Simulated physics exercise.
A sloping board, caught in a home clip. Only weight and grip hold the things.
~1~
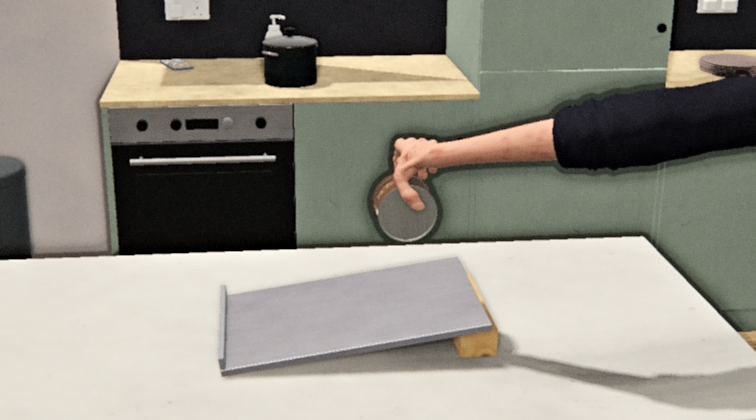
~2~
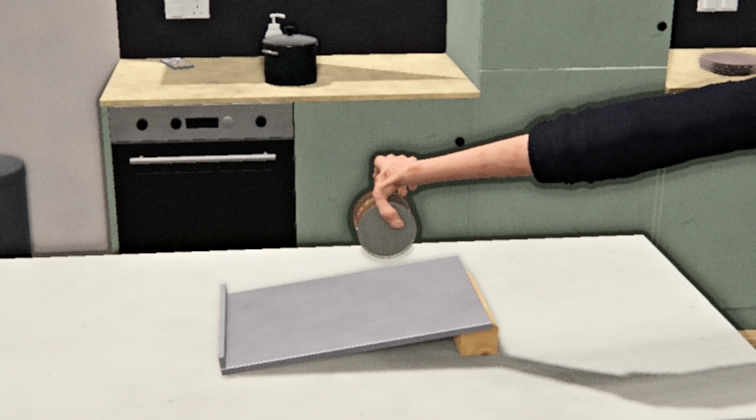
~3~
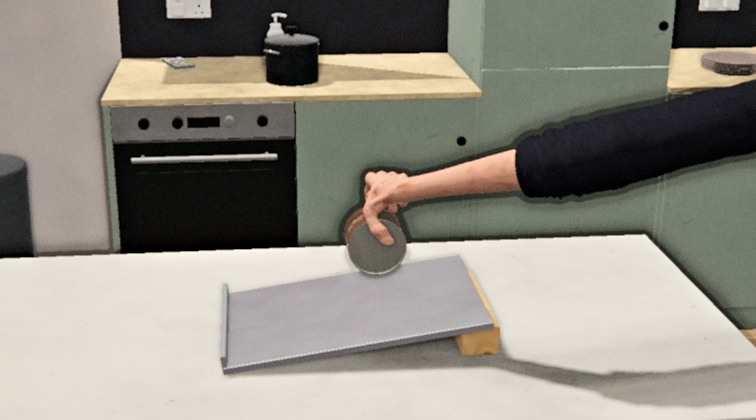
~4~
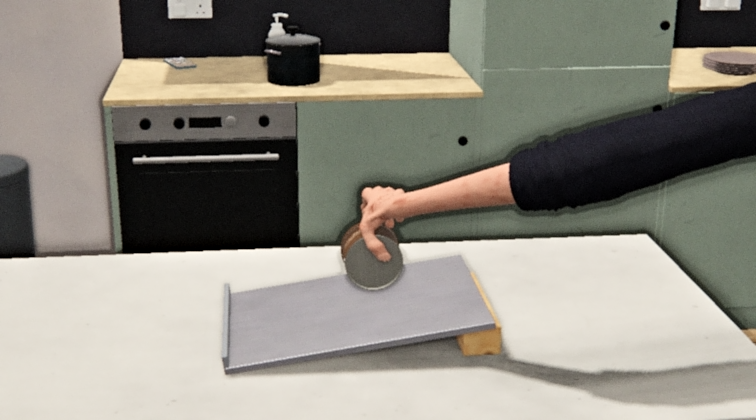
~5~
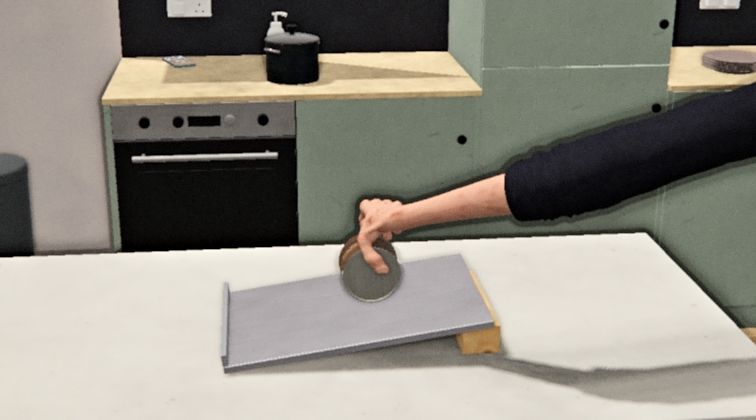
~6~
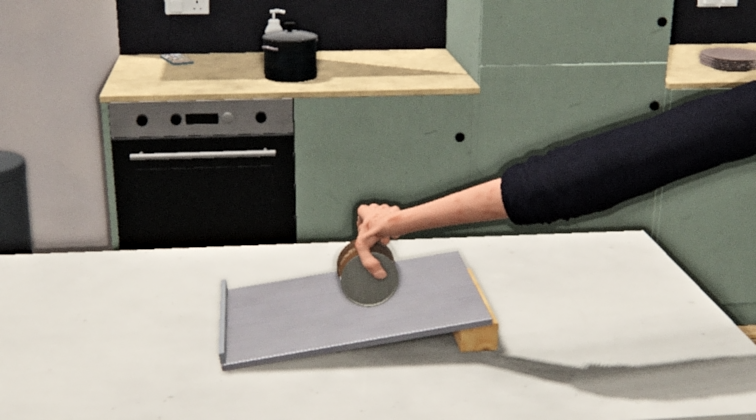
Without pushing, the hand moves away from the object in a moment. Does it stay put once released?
No.
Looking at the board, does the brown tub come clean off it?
Once it settles, it is resting on top.
Then, 0.50 s later than the last frame, brown tub moved a little near (334, 278).
Then, 0.80 s later than the last frame, brown tub moved well along near (266, 290).
Then, 0.90 s later than the last frame, brown tub moved well along near (241, 290).
Then, 1.60 s later than the last frame, brown tub moved well along near (257, 291).
When it is over, moved from the start, brown tub. End places, in pixels of the last picture, brown tub near (246, 293). The brown tub slides or rolls down.
